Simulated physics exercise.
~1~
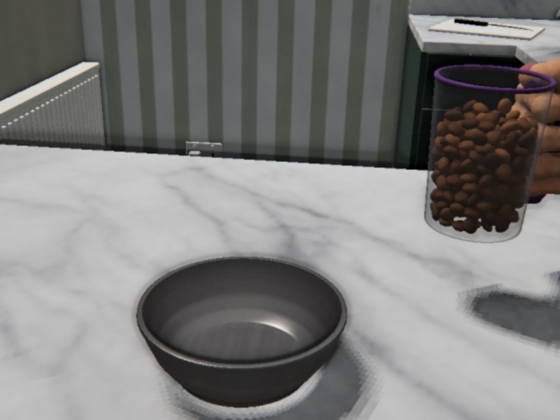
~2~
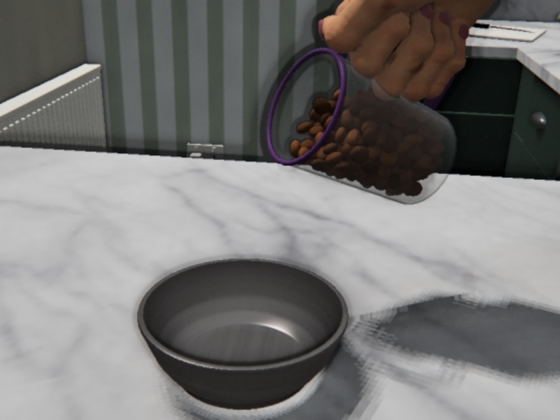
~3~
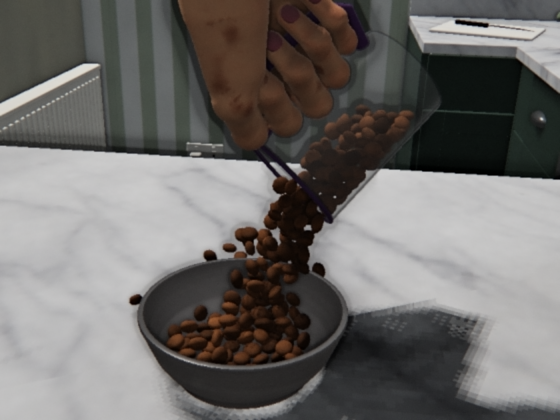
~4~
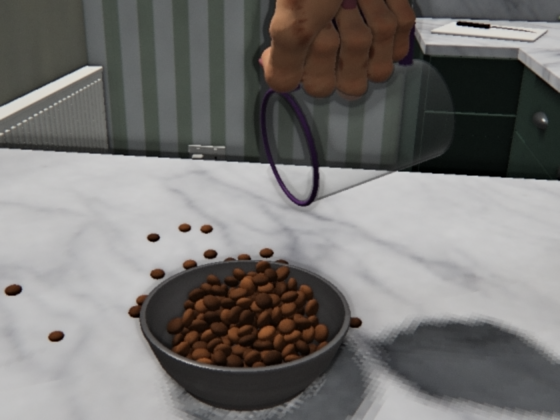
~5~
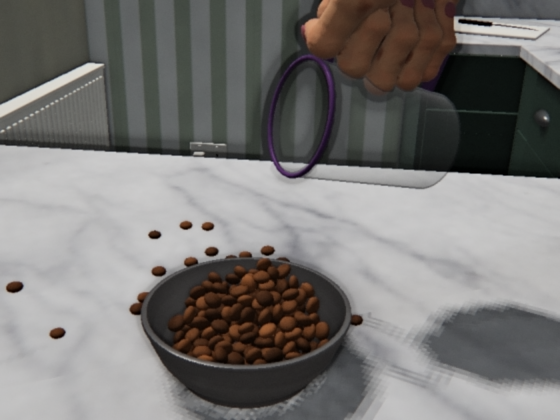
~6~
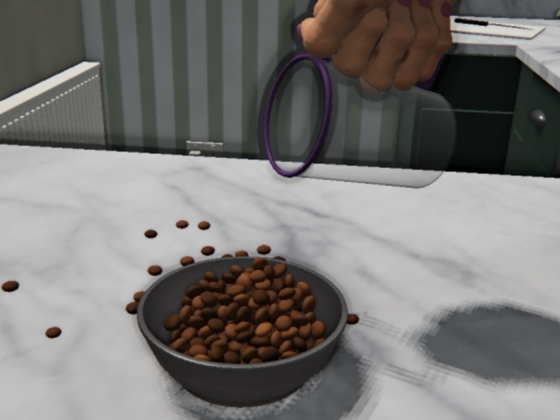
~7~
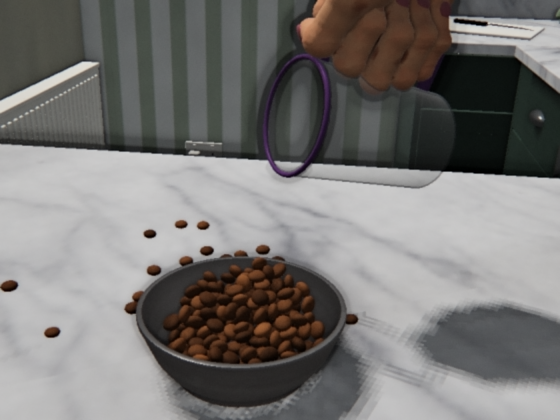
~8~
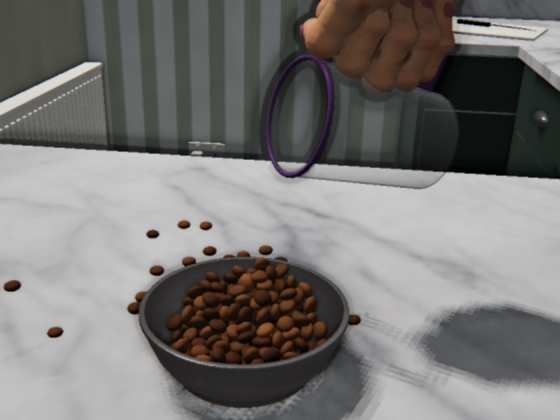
A hand tips a clear cup, pouring brown kibble into a bowl and scattering some outside.
